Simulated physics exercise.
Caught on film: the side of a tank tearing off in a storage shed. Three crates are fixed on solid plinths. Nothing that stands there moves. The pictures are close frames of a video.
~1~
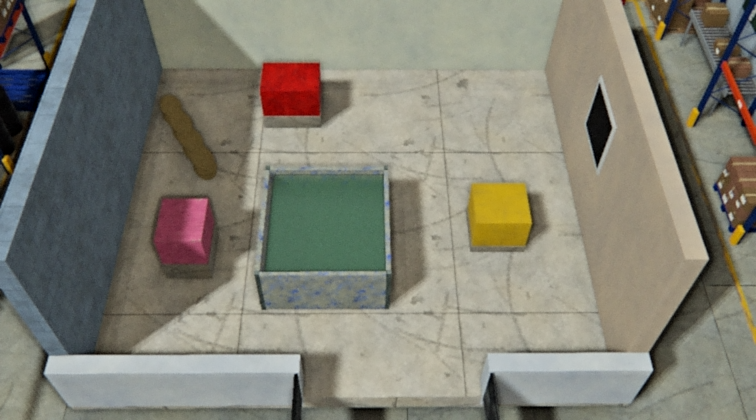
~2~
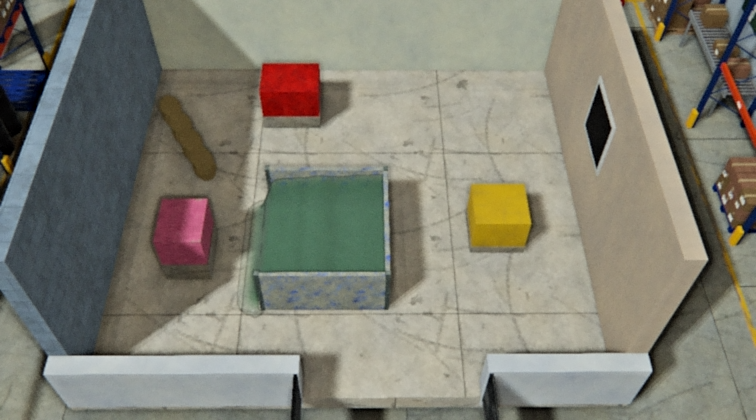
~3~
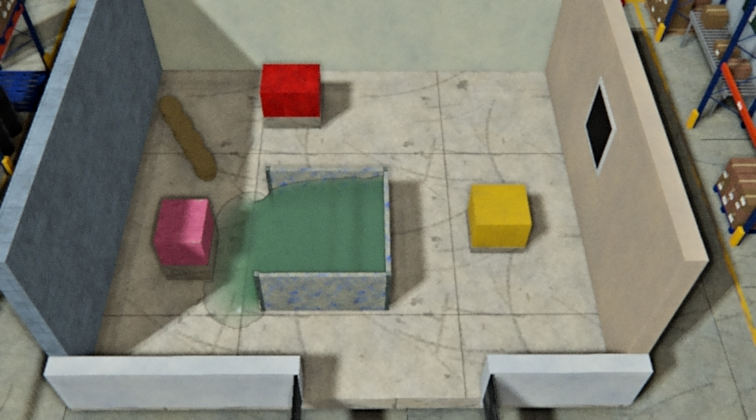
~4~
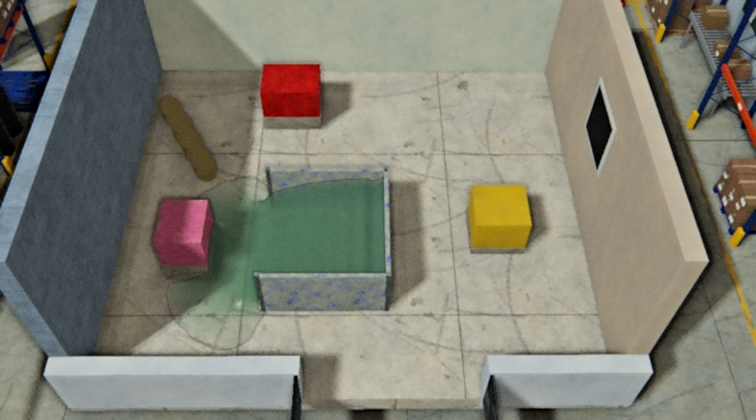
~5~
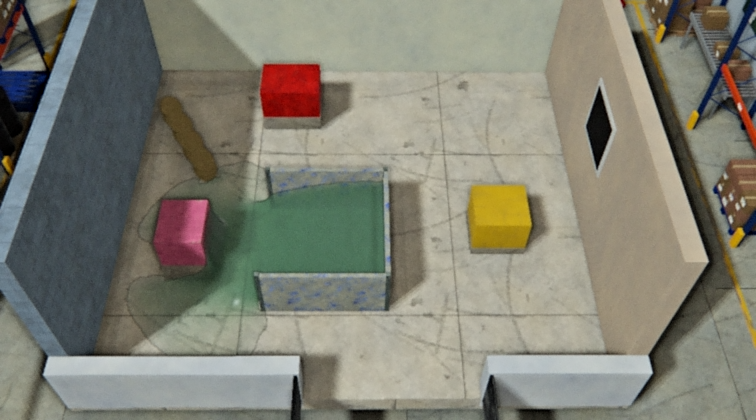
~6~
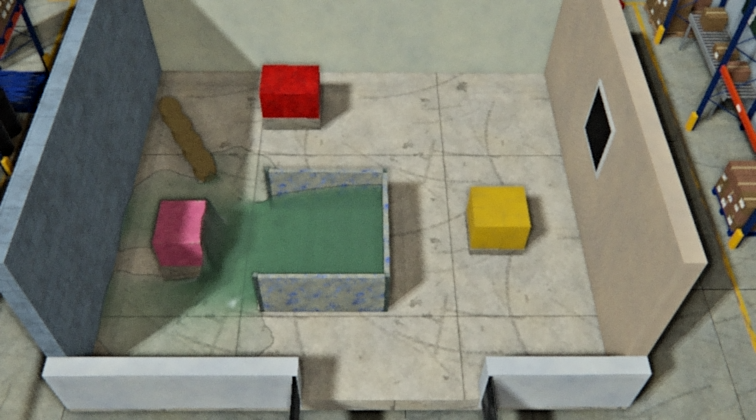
The clip opens on an open tank of still green water among pink, red and yellow blocks in a walled shed. The tank's left side gives way and water pours out onto the floor. It spreads left around the pink block, reaching toward the blue-grey wall.
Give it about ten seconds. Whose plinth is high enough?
One by one: The yellow crate stays dry; the red crate stays dry; the pink crate gets wet.
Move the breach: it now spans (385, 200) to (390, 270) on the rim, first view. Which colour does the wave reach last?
I say the one in pink.
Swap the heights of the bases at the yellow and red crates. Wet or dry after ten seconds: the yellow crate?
One by one: The yellow crate is safe.
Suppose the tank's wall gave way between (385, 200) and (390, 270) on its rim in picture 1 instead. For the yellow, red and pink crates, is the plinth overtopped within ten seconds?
In short: The yellow crate is topped; the red crate is safe; the pink crate is spared.
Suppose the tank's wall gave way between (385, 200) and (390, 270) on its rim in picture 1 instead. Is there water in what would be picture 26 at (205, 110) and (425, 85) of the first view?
One after the other: Not flooded, covered.
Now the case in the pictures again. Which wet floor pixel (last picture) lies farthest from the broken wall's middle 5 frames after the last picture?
Close to (152, 116).
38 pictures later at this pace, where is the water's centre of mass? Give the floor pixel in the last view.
Close to (272, 216).
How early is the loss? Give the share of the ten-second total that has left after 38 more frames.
I make it 35 per cent.
A moment on, water covers 25 % of the floor; the yellow crate not reached, the red crate water round its plinth, the pink crate water round its plinth.
Next, water covers 35 % of the floor; the yellow crate not reached, the red crate water round its plinth, the pink crate water round its plinth.
Then, water covers 45 % of the floor; the yellow crate not reached, the red crate water round its plinth, the pink crate water round its plinth.
Later, water covers 85 % of the floor; the yellow crate water round its plinth, the red crate water round its plinth, the pink crate water round its plinth.
In the end, water covers 95 % of the floor; the yellow crate stayed above the water, the red crate stayed above the water, the pink crate was topped.
